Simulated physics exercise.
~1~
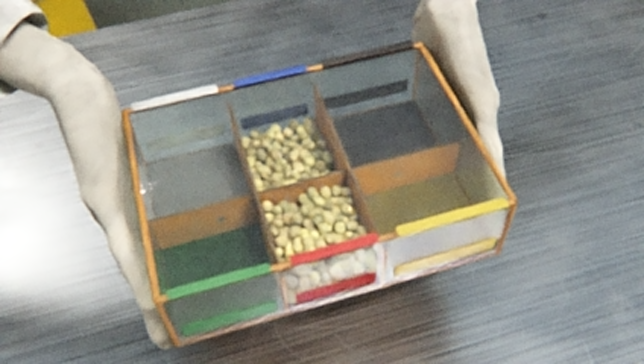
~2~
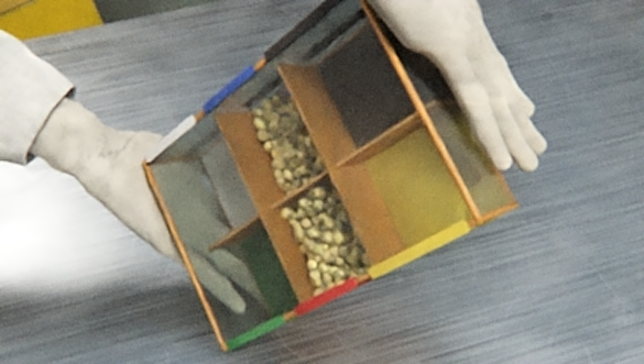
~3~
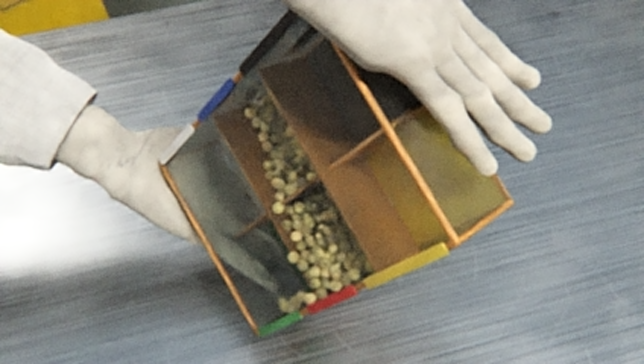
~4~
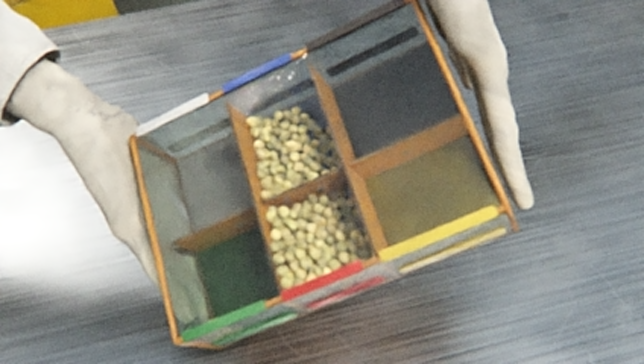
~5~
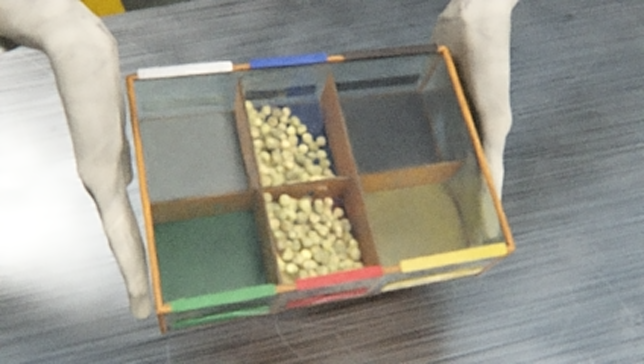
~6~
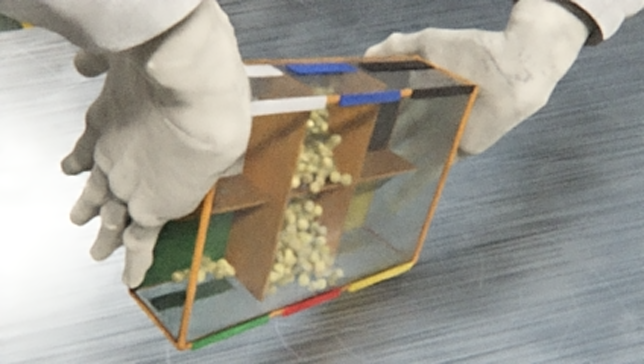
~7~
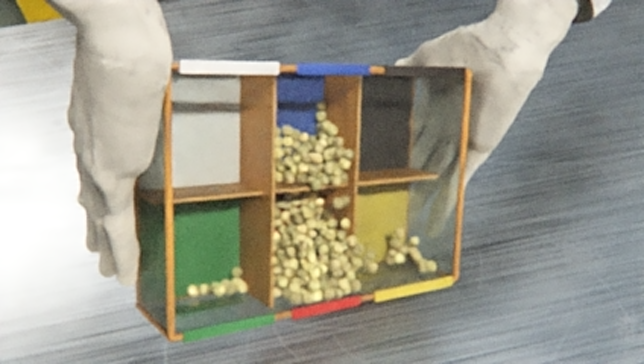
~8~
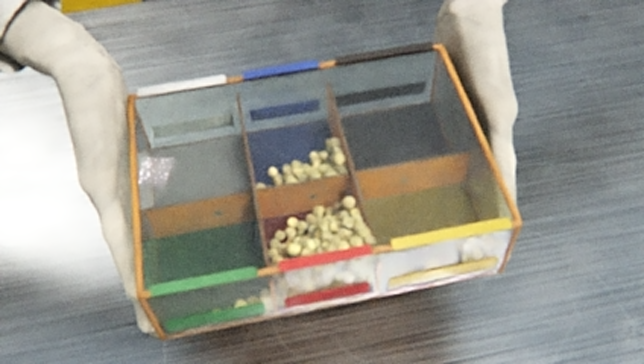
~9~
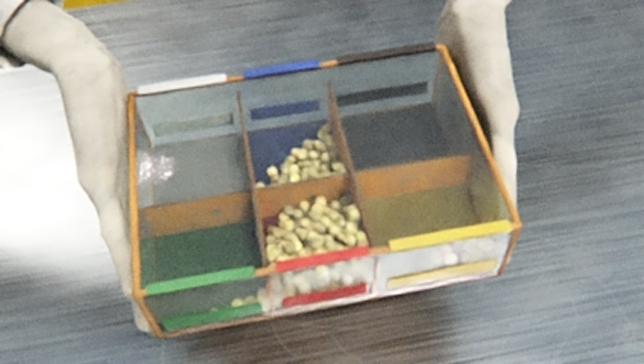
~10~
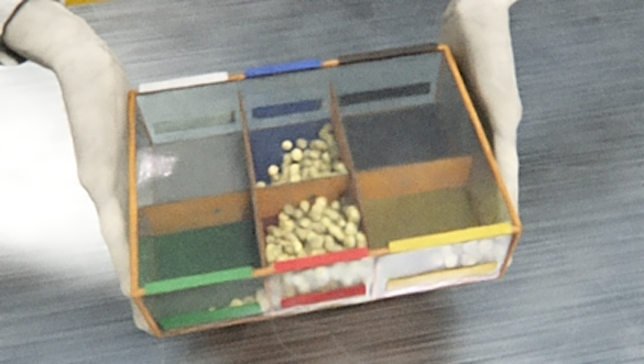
Pale beans slid about inside a clear-lidded, six-part box as two hands tipped it steeply, levelled it, then tipped it another way and levelled it again, leaving most in the red section, many in blue, and a few in yellow and green.
